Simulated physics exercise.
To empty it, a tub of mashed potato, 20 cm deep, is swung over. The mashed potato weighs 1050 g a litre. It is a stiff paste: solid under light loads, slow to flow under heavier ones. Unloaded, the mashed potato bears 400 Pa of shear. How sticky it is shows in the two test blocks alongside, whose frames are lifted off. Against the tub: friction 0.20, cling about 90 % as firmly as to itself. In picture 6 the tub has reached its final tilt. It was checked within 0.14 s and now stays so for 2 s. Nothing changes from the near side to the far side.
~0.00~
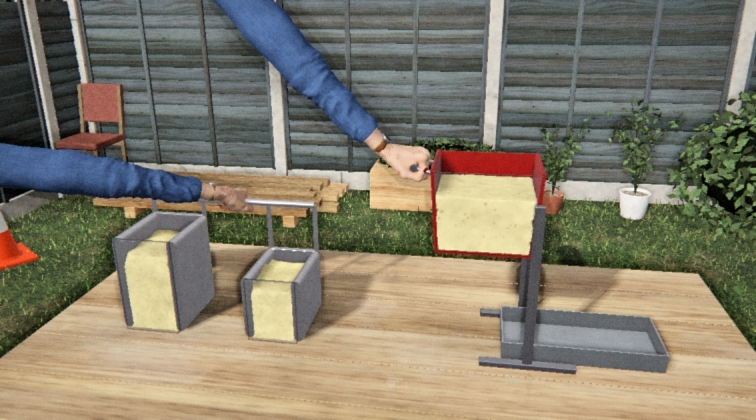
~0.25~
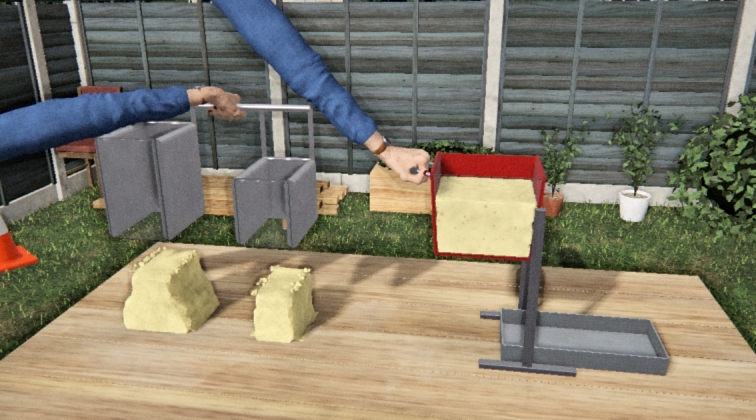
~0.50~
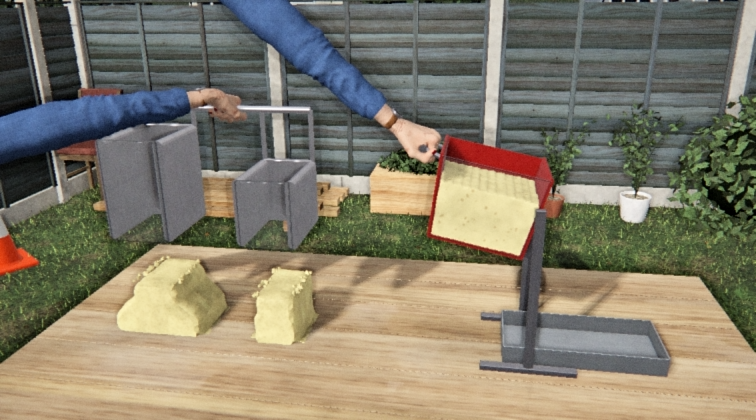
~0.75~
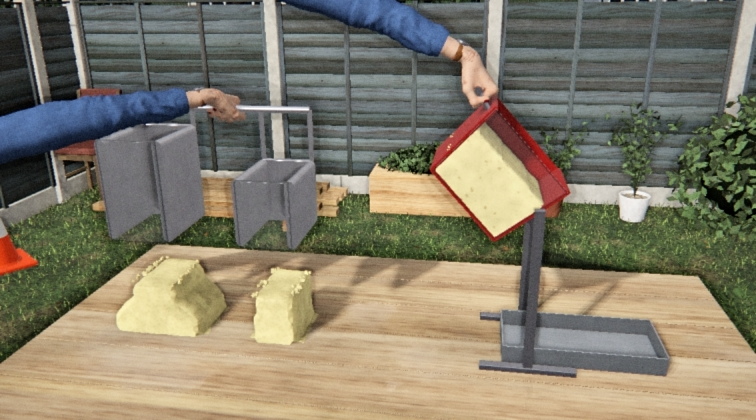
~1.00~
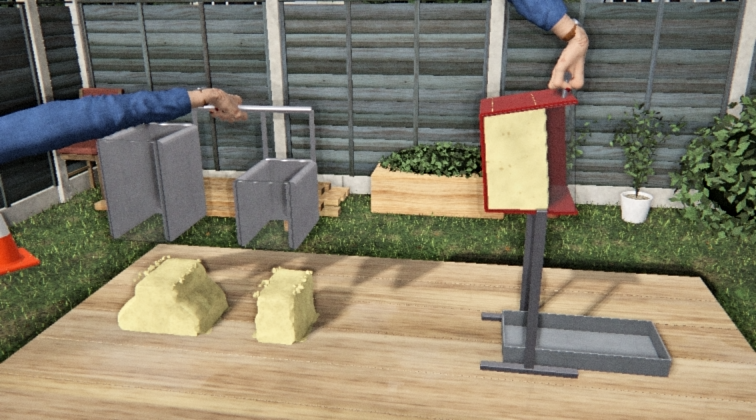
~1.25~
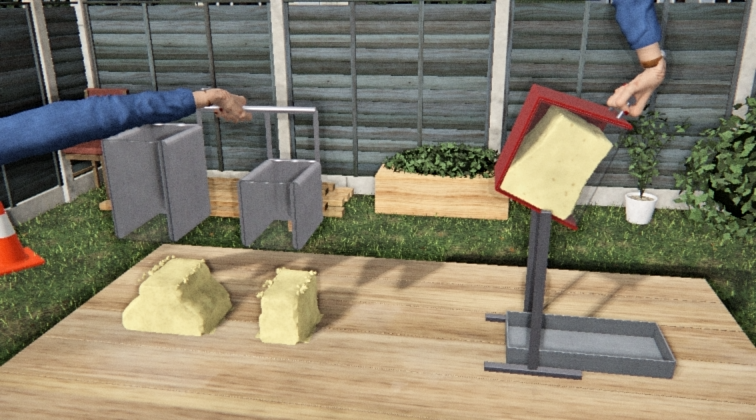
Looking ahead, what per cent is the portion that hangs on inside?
The portion that hangs on inside is near 0 %.
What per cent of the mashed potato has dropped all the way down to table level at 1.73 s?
About 70 %.
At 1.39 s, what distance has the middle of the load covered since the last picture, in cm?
Roughly 10 cm.
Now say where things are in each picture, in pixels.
Handle-side rim at (434, 171), tilt 0 degrees; highest point of the mashed potato at (444, 197); test blocks 23 cm, 15 cm high (left to right), in the first frame.
Handle-side rim at (434, 174), tilt 0 degrees; highest point of the mashed potato at (444, 199); test blocks 18 cm, 14 cm high (left to right), in the second frame.
Handle-side rim at (444, 156), tilt 12 degrees; highest point of the mashed potato at (447, 183); test blocks 15 cm, 14 cm high (left to right), in the third frame.
Handle-side rim at (498, 110), tilt 48 degrees; highest point of the mashed potato at (475, 134); test blocks 15 cm, 14 cm high (left to right), in the fourth frame.
Handle-side rim at (576, 104), tilt 84 degrees; highest point of the mashed potato at (540, 111); test blocks 15 cm, 14 cm high (left to right), in the fifth frame.
Handle-side rim at (629, 130), tilt 111 degrees; highest point of the mashed potato at (565, 119); test blocks 15 cm, 14 cm high (left to right), in the sixth frame.
By 1.39 s, the tub is at 111 degrees and holds 56 %.
By 1.56 s, the tub is at 111 degrees and holds 22 %.
By 1.73 s, the tub is at 111 degrees and holds 0 %.
By 1.90 s, the tub is at 111 degrees and holds 0 %.
By 3.25 s, at the end, the tub is at 111 degrees and holds 0 %.
